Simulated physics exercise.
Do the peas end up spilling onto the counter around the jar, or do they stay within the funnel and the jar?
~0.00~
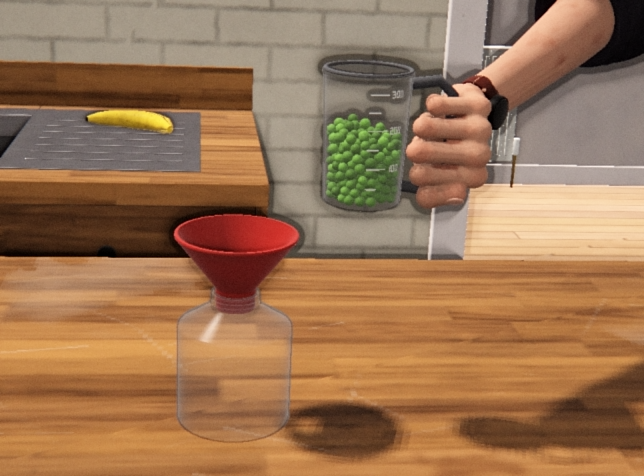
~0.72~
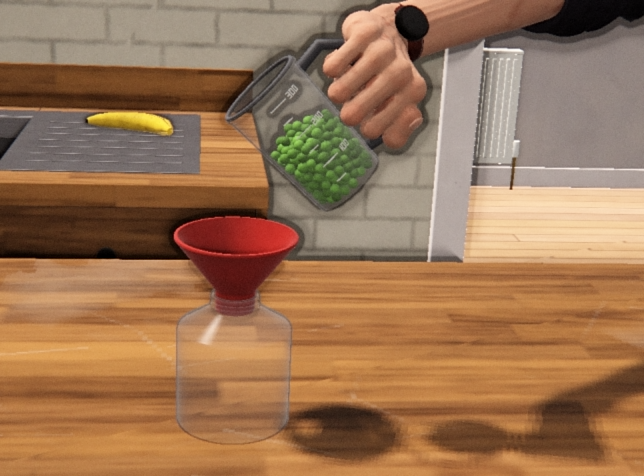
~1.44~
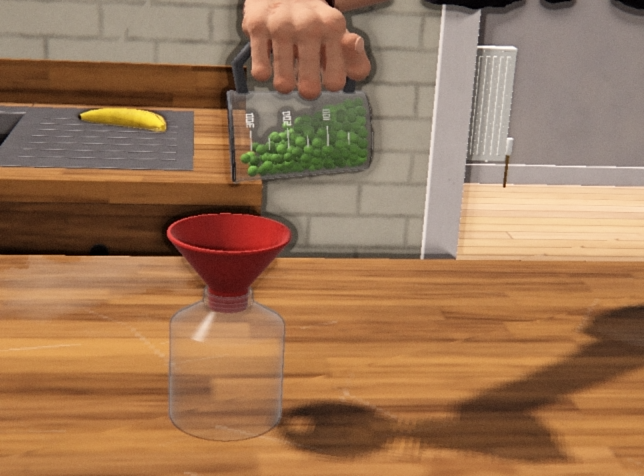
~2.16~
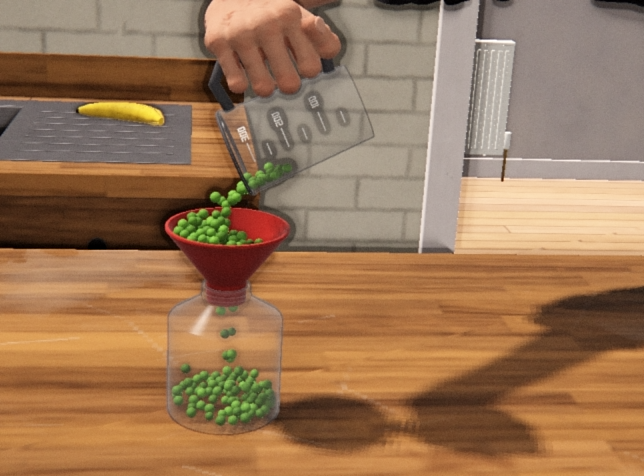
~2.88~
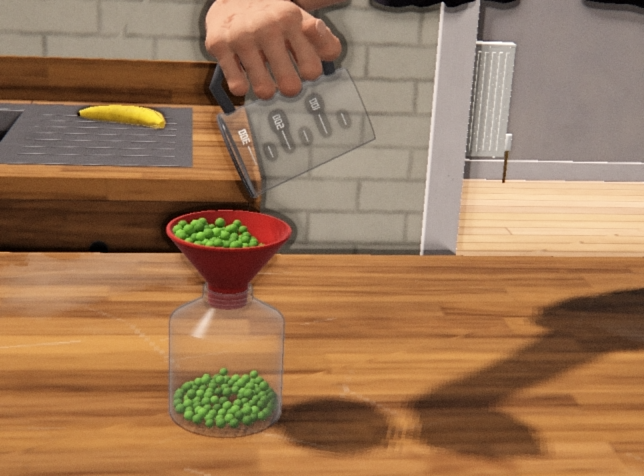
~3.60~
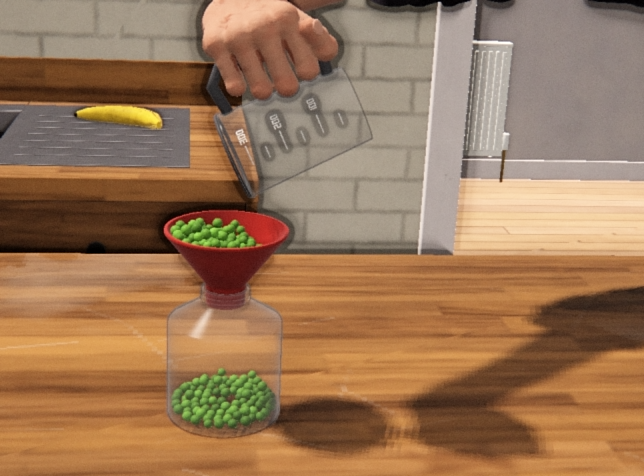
They stay within the funnel and the jar, with hardly any spilling outside. A part of them settles in the jar, while the bulk stays held up in the funnel.
